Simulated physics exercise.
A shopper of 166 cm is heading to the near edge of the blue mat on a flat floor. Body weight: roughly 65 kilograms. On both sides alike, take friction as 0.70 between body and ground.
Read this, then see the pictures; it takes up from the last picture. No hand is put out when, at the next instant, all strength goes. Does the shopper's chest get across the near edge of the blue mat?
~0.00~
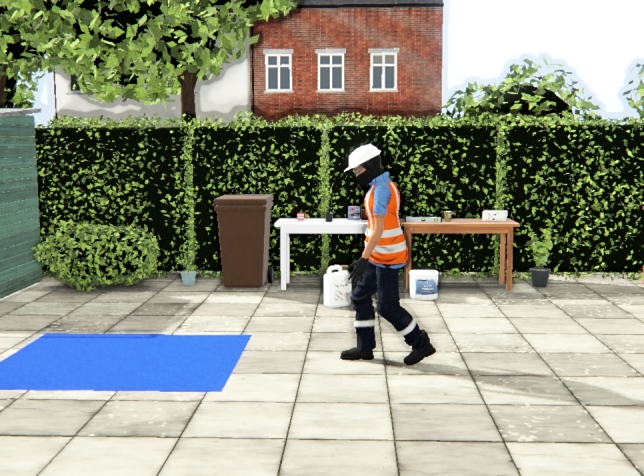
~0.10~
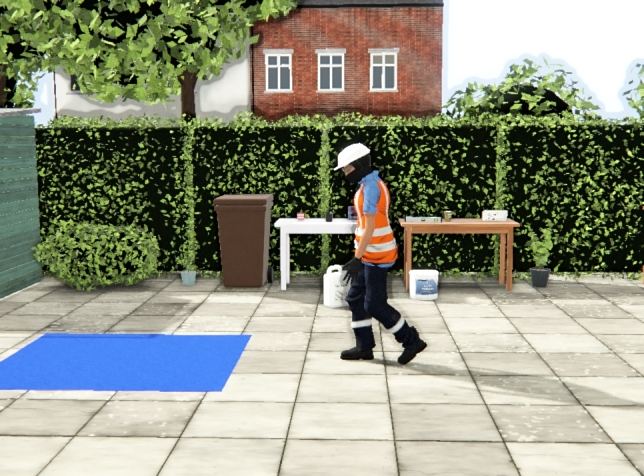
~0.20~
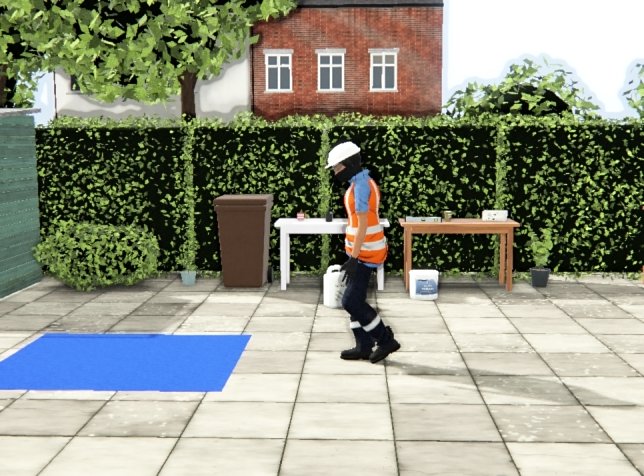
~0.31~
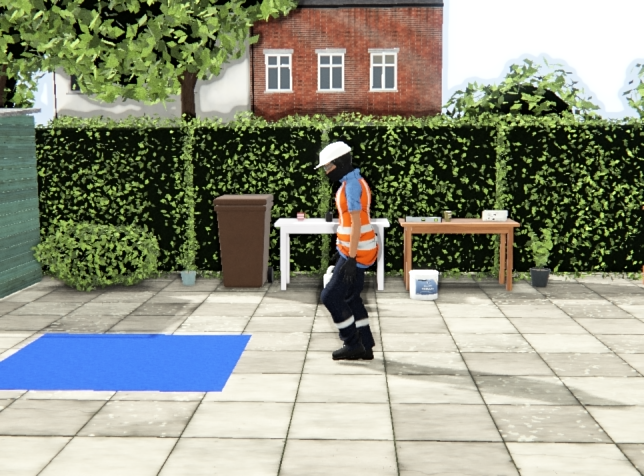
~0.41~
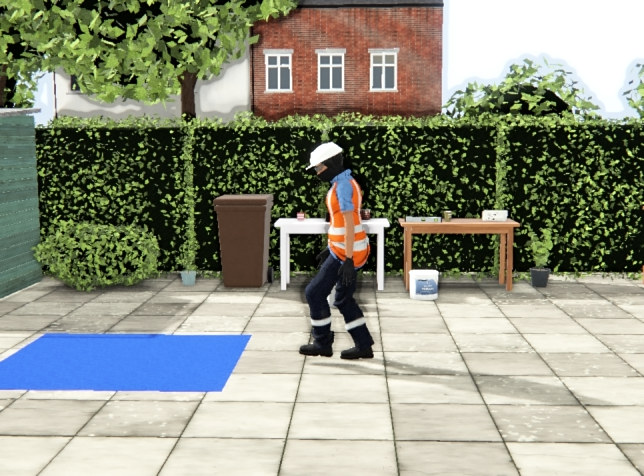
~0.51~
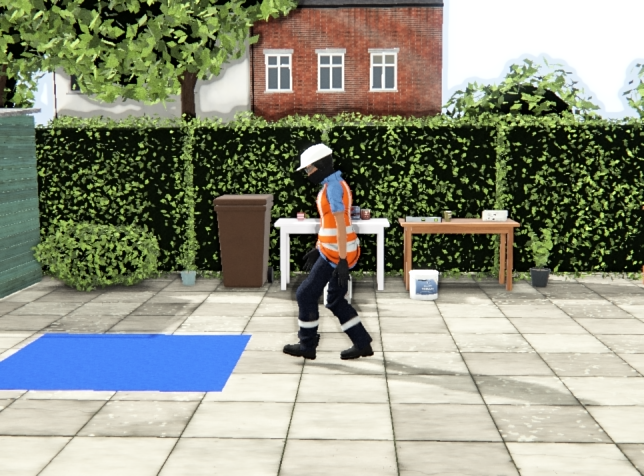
No.
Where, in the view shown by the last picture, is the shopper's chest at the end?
Roughly at (278, 340).
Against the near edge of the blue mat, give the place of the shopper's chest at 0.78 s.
About 55 cm short of it.
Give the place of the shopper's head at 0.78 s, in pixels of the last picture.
Near pixel (298, 208).
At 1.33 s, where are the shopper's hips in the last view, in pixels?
Somewhere around pixel (316, 356) of the last picture.
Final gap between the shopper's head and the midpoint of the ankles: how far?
About 50 cm.
After 0.78 s the shopper's chest is 54 cm short of the near edge of the blue mat, near (309, 241) in the last picture's view; the shopper's head 46 cm short of the near edge of the blue mat.
After 1.03 s the shopper's chest is 41 cm short of the near edge of the blue mat, near (291, 300) in the last picture's view.
After 1.33 s the shopper's chest is 37 cm short of the near edge of the blue mat, near (283, 336) in the last picture's view.
At rest, 3.2 s, shopper's hips stop short of the near edge of the blue mat; shopper's head stops short of the near edge of the blue mat; shopper's chest stops short of the near edge of the blue mat.
